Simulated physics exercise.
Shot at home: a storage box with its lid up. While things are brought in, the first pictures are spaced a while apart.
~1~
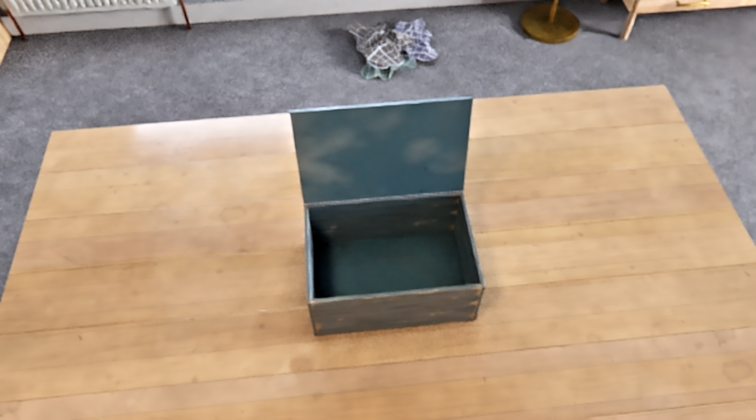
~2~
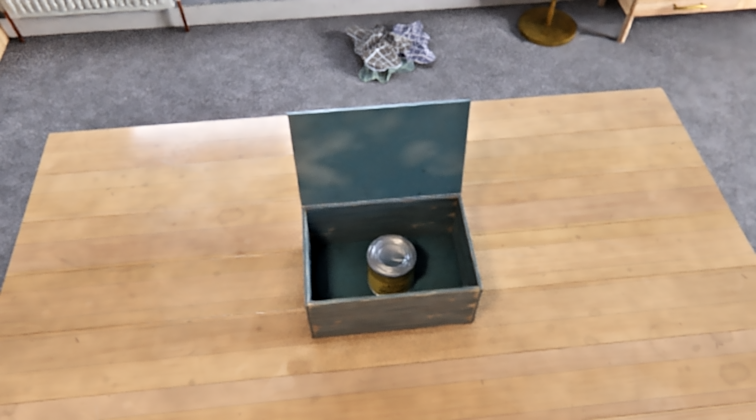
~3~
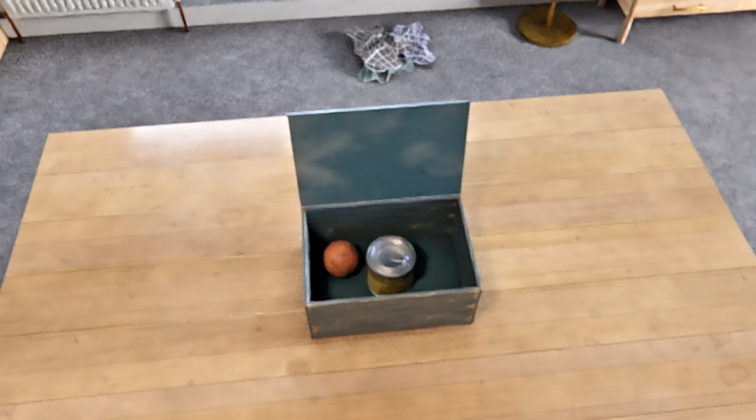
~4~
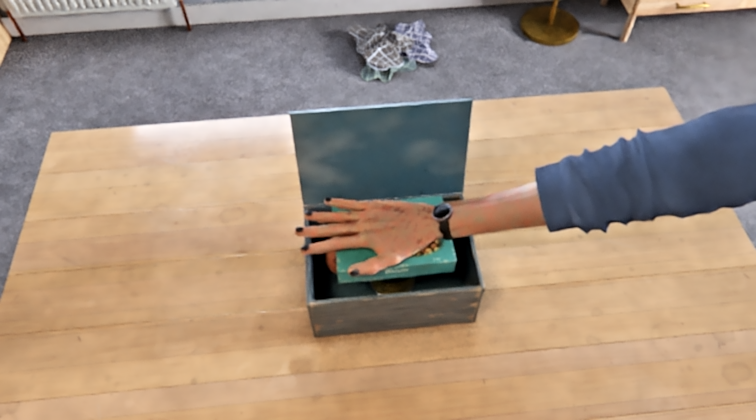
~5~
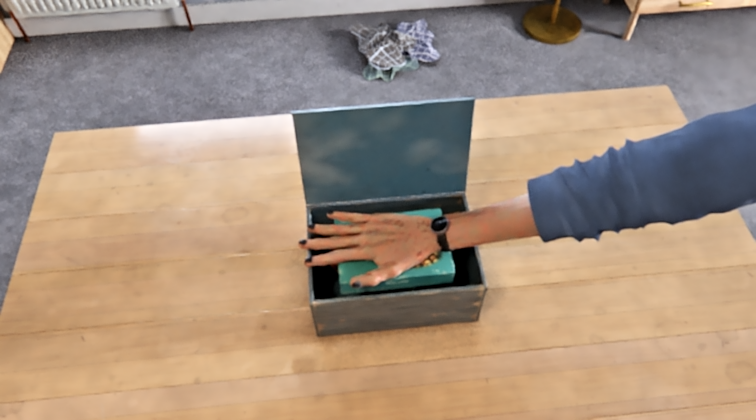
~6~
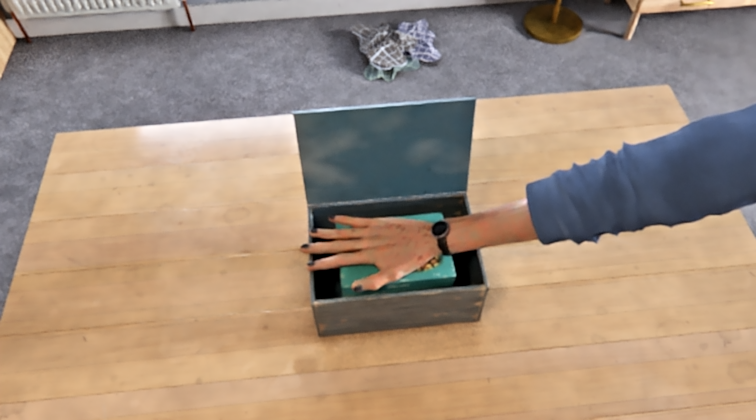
A yellow tin and an orange ball appear in a box, then a hand lowers in a green carton.
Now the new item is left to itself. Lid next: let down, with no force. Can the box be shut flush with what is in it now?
The lid is going to drop into place.
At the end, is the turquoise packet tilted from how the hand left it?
Well, the turquoise packet stays just as set.
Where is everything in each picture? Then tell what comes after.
In the first picture, the last thing is not in view yet.
In the second picture, the last thing is not in view yet; yellow tin (391, 267).
In the third picture, the last thing is not in view yet; yellow tin (391, 268).
The fourth picture shows on its way.
The fifth picture shows on its way.
The sixth picture shows put in, still held.
Then, 1.40 s past the last view, lid 74° above the rim.
Then, 1.80 s past the last view, lid 25° above the rim.
Finally, lid shut; all 3 still in place. Final places as the last picture's camera would see them, turquoise packet near (394, 255).
